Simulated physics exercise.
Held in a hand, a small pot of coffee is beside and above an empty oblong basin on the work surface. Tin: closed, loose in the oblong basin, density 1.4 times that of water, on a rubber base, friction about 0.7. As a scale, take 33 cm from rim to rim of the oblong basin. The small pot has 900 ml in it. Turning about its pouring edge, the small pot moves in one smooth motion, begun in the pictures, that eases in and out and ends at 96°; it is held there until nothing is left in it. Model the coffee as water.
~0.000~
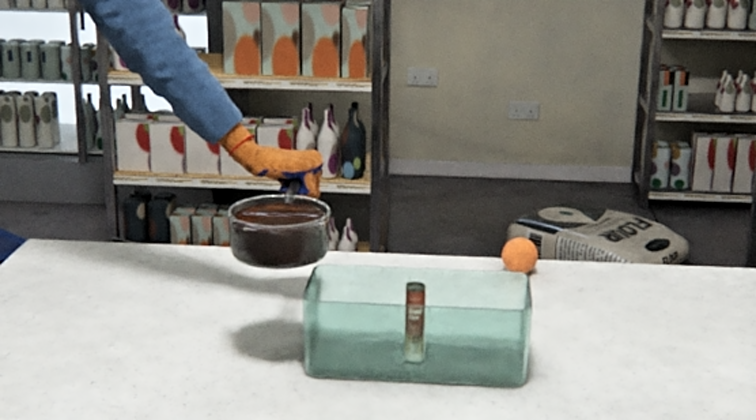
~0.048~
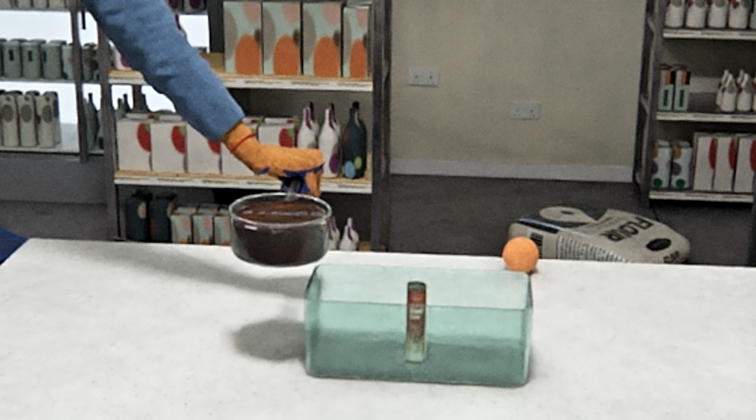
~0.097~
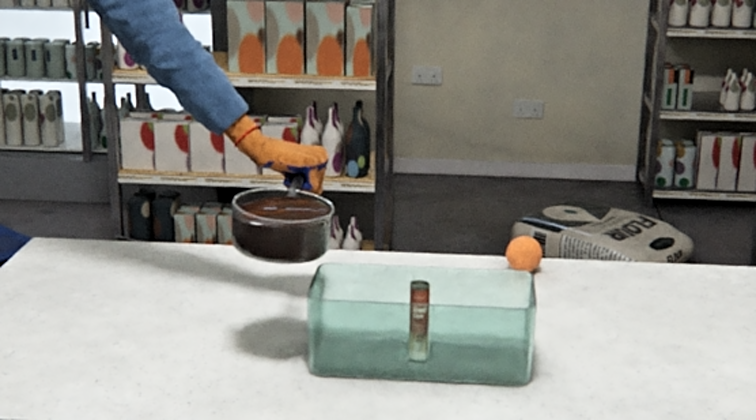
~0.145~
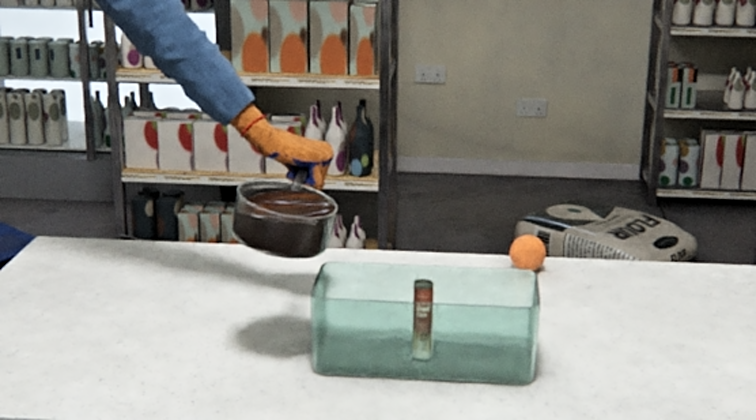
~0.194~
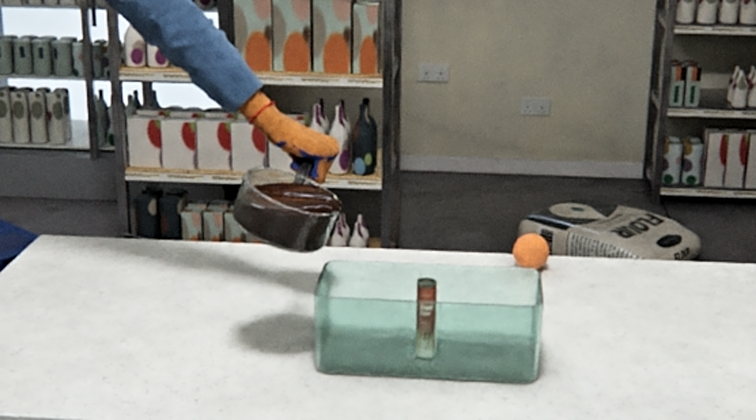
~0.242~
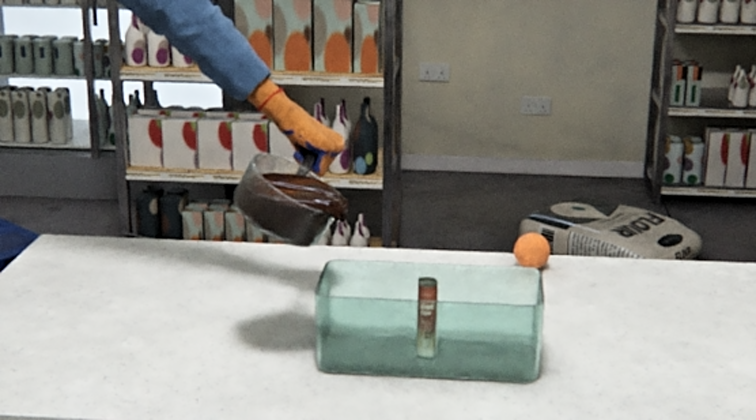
A small glass pot of dark liquid tilts steadily rightward in an orange-gloved hand above a clear basin holding an upright tin.
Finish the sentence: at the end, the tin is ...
Lying on its side.
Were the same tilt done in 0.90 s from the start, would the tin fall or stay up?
The tin would overturn.
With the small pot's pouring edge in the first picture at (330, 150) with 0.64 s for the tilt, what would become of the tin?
Then the tin remains standing.
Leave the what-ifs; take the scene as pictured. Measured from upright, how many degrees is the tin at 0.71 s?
Measured tilt, approx.: 10 degrees.
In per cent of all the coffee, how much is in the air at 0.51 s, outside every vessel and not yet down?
Roughly 50 percent.
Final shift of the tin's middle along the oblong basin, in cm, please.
All told, the tin's centre has moved close to 7.5 cm.
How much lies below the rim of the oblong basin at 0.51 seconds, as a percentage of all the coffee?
Roughly 12 percent of it.
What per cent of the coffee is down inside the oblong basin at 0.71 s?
About 82 per cent.
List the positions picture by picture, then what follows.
It leans 0°; its right rim is at (329, 214); the coffee meets the walls at (233, 214) and (327, 218); the oblong basin's rim runs from (309, 283) to (530, 292); the tin's top is at (416, 289), in the first picture.
It leans 1°; its right rim is at (330, 213); the coffee meets the walls at (234, 213) and (328, 217), in the second picture.
It leans 5°; its right rim is at (333, 212); the coffee meets the walls at (237, 209) and (331, 211), in the third picture.
It leans 12°; its right rim is at (336, 211); the coffee meets the walls at (239, 203) and (336, 207), in the fourth picture.
It leans 20°; its right rim is at (339, 210); the coffee meets the walls at (241, 192) and (340, 204); 2 per cent is over the edge, in the fifth picture.
It leans 30°; its right rim is at (340, 209); the coffee meets the walls at (242, 180) and (340, 201); 5 per cent is over the edge, in the sixth picture.
By 0.51 s the tilt is 87° and 38 per cent is still to pour; the tin stands where it began.
By 0.71 s the tilt is 96° and 6 per cent is still to pour; the tin leans 9°.
By 0.92 s the tilt is 96° and 1 per cent is still to pour; the tin lies on its side.
By 1.14 s the tilt is 96° and 0 per cent is still to pour; the tin lies on its side.
At rest the tin lies on its side.
